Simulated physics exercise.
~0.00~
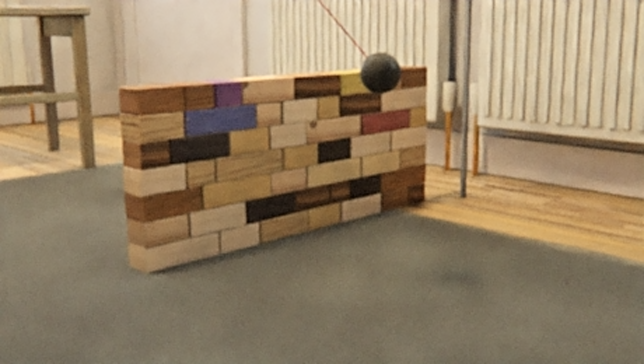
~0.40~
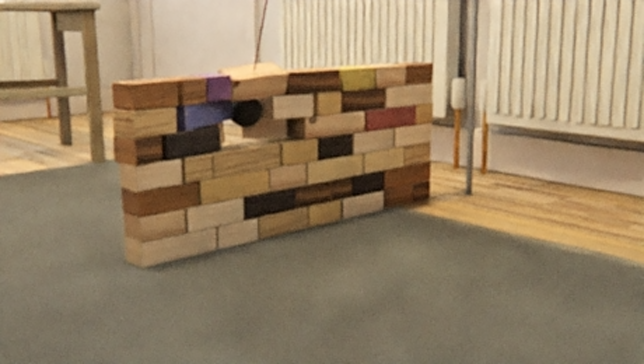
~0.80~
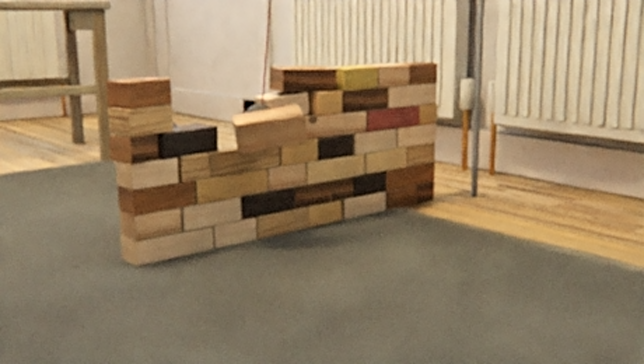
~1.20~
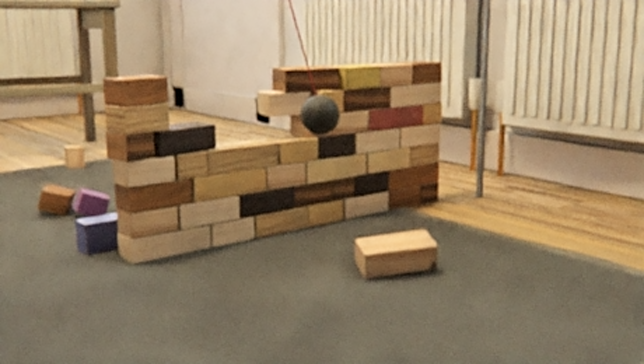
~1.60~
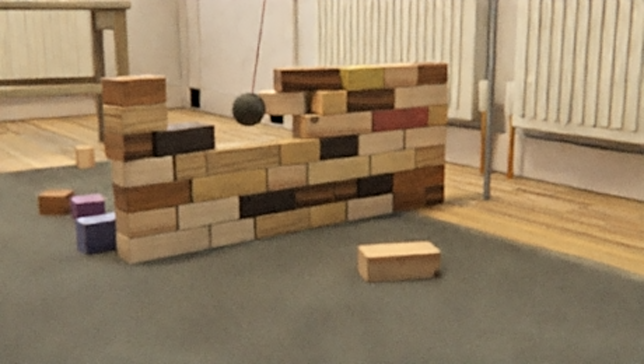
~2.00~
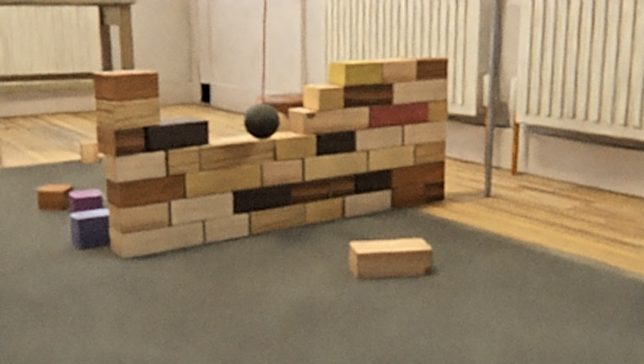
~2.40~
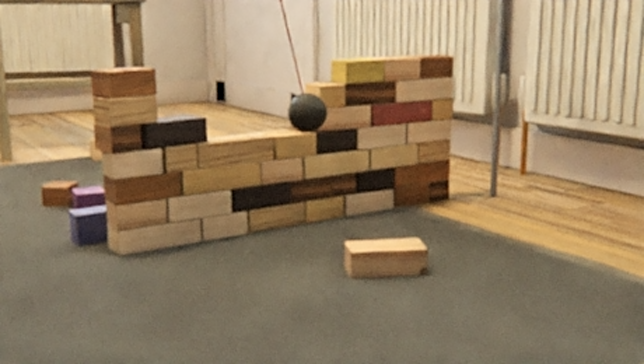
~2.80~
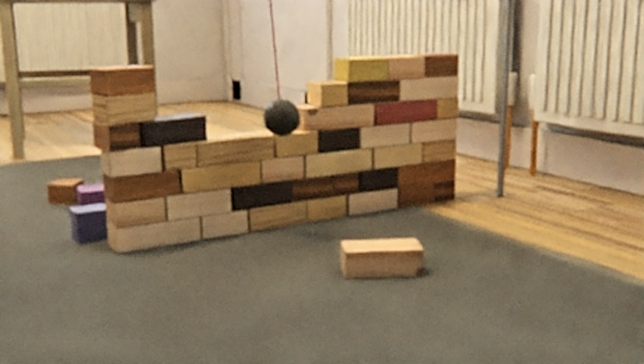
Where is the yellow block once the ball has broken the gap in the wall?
The yellow block is still up in the top row of the wall, to the right of the gap.
